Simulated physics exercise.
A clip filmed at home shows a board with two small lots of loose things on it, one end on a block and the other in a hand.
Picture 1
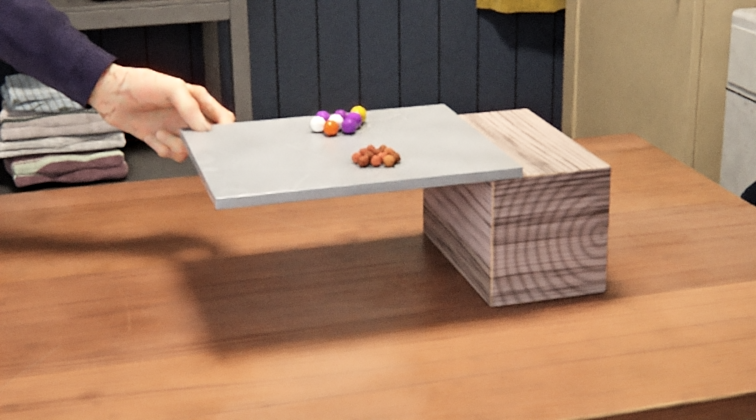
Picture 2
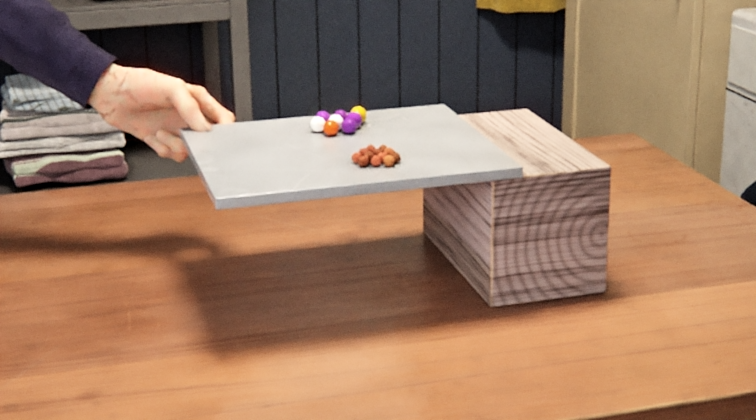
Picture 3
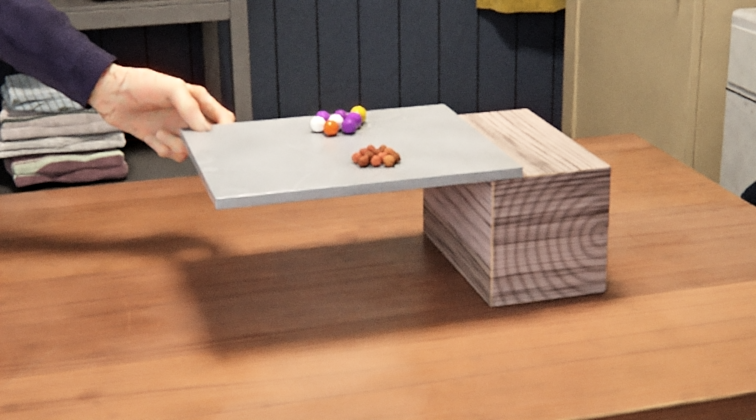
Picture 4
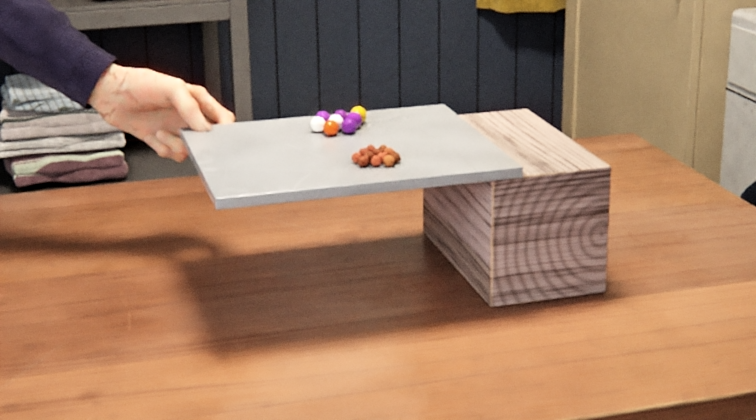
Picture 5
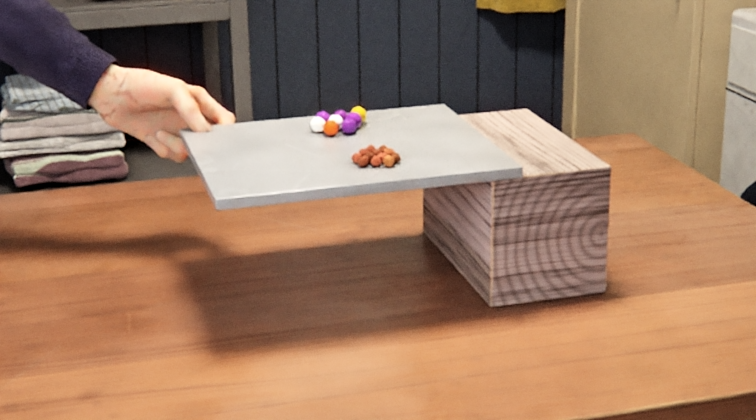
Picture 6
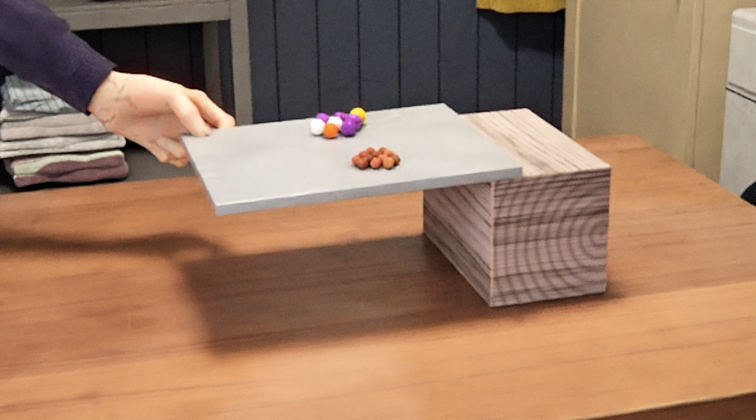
In the video, a hand at the left holds one end of a gray board resting on a wooden block, with colorful balls and small brown pellets on top; the held end dips very slightly while both groups stay still.
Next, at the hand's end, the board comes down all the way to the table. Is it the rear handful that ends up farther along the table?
Yes, the rear one does.
Then, 0.58 s after the last picture, board sloping at 18°; near handful all still on the board; far handful all still on the board.
Then, 1.09 s after the last picture, board resting at 30°; near handful mostly less than half a board's length out; far handful mostly up to a board's length out.
At rest, board resting at 30°; near handful mostly less than half a board's length out; far handful mostly one to two board lengths out, about a third gone off the table; the far handful has gone farther.
